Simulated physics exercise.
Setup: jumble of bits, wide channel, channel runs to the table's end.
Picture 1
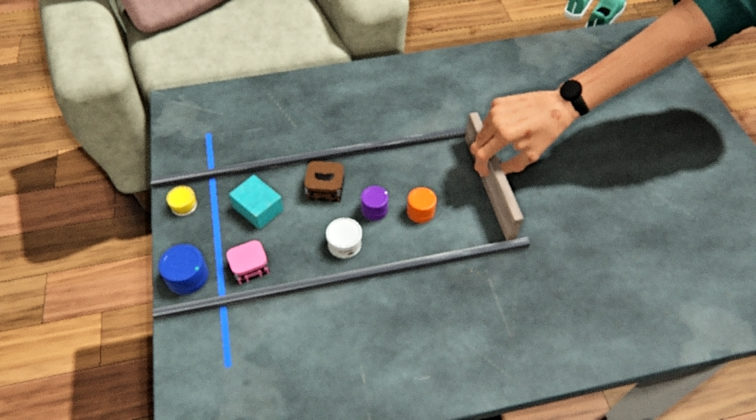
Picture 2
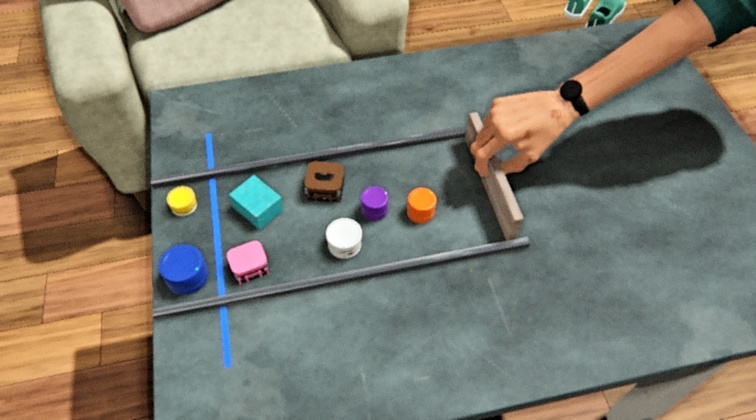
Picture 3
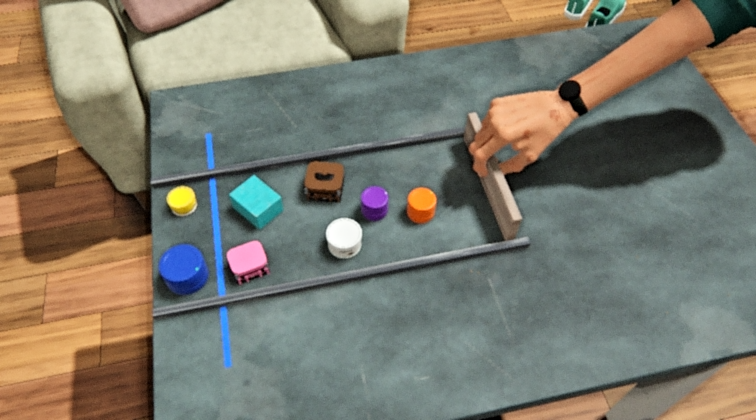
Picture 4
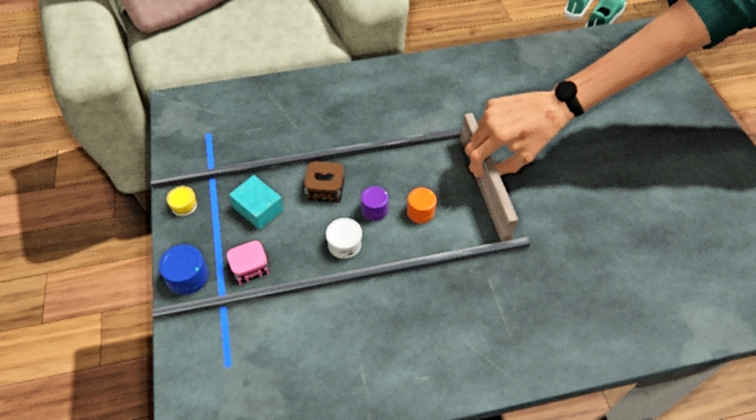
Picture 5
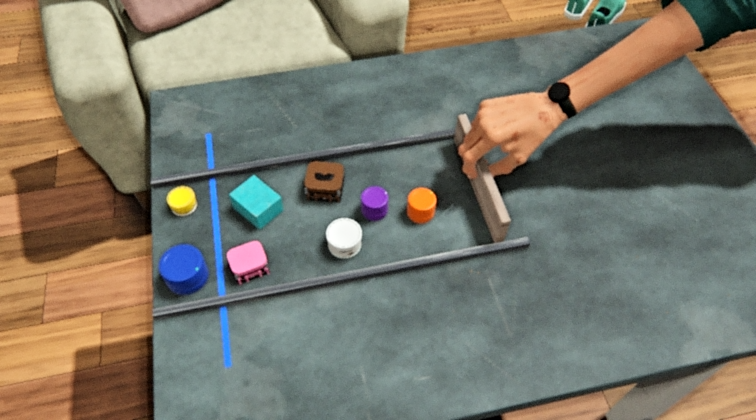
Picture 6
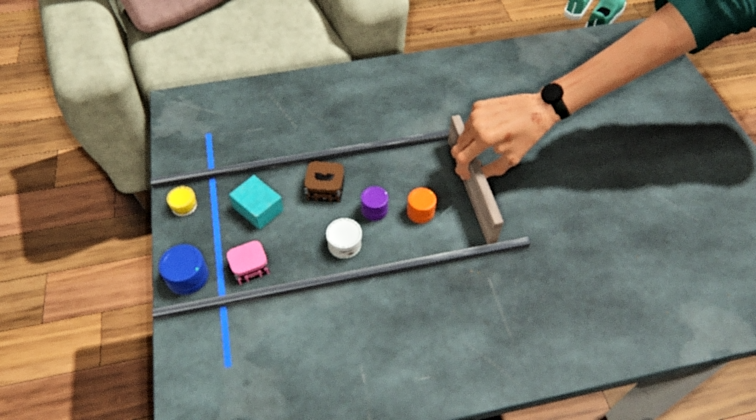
On a dark tabletop between two long rails, a hand wearing a black watch held a wooden board still, then slid it slightly left toward scattered colourful lids, pots and little cases, which stayed put.
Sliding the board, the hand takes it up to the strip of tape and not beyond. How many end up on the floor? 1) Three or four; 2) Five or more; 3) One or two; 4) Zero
(3) One or two.
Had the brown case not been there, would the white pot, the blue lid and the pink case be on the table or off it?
The white pot survives; the blue lid tumbles off; the pink case is kept.
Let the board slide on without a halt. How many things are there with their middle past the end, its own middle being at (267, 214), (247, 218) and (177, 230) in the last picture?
Respectively 0, 0 and 4.
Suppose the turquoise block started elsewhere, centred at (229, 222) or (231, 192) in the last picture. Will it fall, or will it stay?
In turn it is kept; stays on.
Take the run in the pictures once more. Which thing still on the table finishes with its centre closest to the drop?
The turquoise block finishes closest.
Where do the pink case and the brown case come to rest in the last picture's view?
Listed in order, first is (171, 271) and the other is (195, 204).
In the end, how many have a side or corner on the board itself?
I count 4 of them.
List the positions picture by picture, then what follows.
The first frame shows yellow tin (182, 201); blue lid (184, 270); pink case (248, 262); board (492, 175); tape (217, 235).
The second frame shows blue lid (184, 270); white pot (344, 239).
The third frame shows pink case (249, 263); brown case (325, 182).
The fourth frame shows yellow tin (182, 202); board (487, 176).
The fifth frame shows blue lid (184, 270); orange lid (421, 206).
The sixth frame shows yellow tin (182, 202); blue lid (184, 270); pink case (249, 263); board (473, 178); tape (217, 235).
Soon after, none off yet; yellow tin at rest near (182, 202); blue lid at rest near (184, 270); pink case at rest near (249, 263).
In the end, the number that fall off is one or two; gone, blue lid and yellow tin.
